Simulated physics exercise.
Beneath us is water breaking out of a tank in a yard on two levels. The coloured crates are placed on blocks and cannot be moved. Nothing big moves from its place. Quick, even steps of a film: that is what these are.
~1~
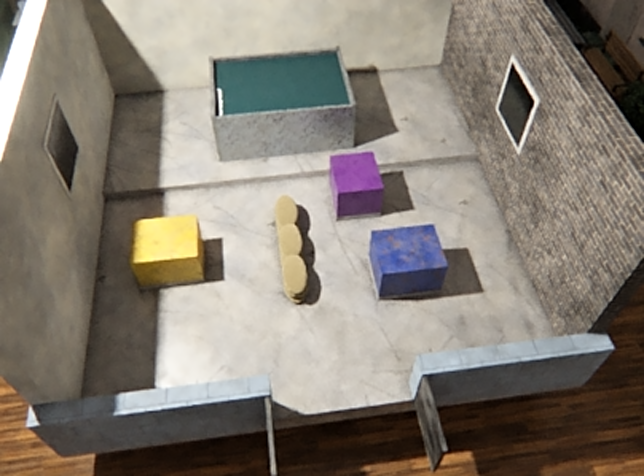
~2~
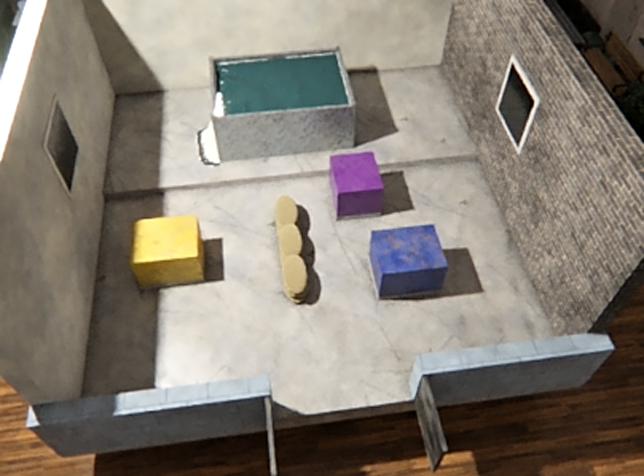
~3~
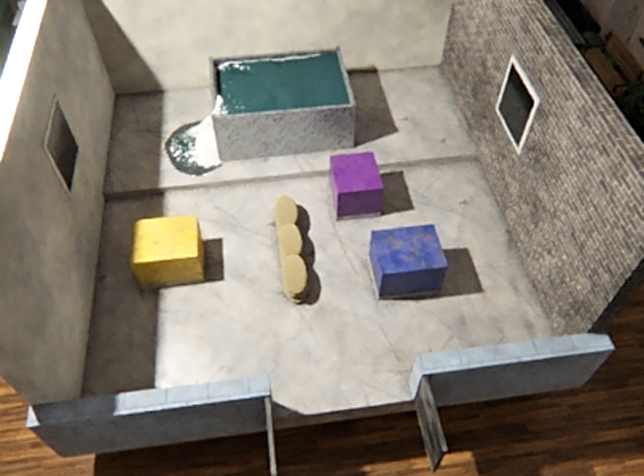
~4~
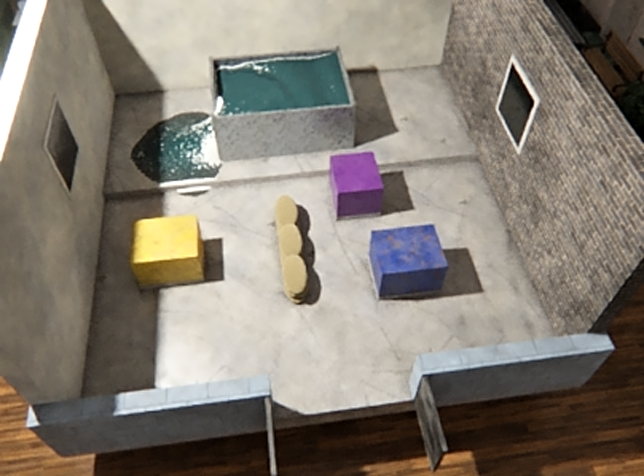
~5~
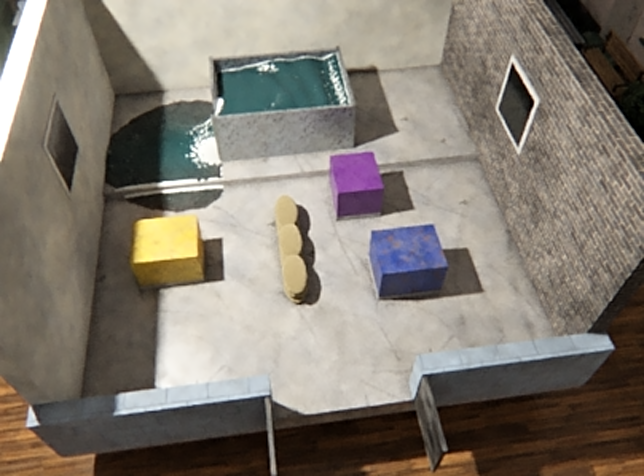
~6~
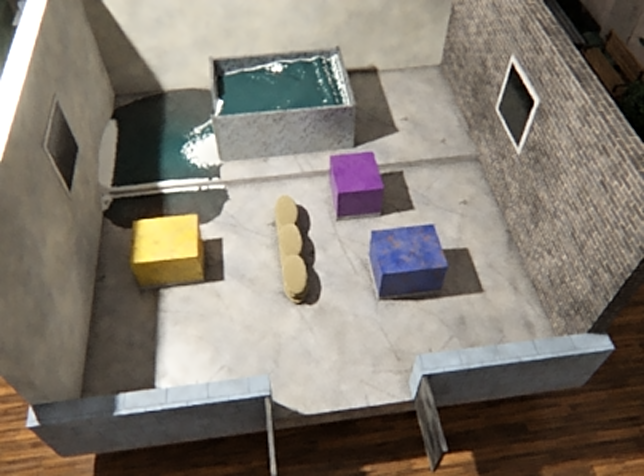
A gray tank of green water leaks from its left side, spreading across the yard floor.
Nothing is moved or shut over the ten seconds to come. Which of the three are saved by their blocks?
My prediction: The blue crate is not above the water. The purple crate is not above the water. The yellow crate is not above the water.
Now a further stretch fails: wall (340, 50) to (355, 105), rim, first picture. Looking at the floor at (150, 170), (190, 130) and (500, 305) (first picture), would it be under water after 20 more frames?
Well, the first one's left untouched, the second's left untouched, and the third's sodden.
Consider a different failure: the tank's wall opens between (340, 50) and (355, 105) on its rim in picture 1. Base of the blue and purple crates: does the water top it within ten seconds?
So the blue crate goes wet while the purple crate goes wet.
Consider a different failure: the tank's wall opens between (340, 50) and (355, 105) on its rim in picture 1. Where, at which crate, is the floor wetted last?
The one in yellow, by my reading.
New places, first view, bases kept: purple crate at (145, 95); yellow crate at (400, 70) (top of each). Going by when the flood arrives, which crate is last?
Answer: The blue-painted one.
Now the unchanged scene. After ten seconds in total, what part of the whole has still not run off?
Roughly 96 parts in every hundred.
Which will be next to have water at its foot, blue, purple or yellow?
The yellow-painted one.
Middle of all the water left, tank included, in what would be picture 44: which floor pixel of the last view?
It's close to (247, 191).
A moment on, water covers 20 % of the floor; the blue crate not reached, the purple crate not reached, the yellow crate water round its plinth.
Next, water covers 30 % of the floor; the blue crate not reached, the purple crate not reached, the yellow crate water round its plinth.
Then, water covers 45 % of the floor; the blue crate not reached, the purple crate not reached, the yellow crate water round its plinth.
Later, water covers 80 % of the floor; the blue crate water round its plinth, the purple crate water round its plinth, the yellow crate water round its plinth.
In the end, water covers 95 % of the floor; the blue crate was topped, the purple crate was topped, the yellow crate was topped.
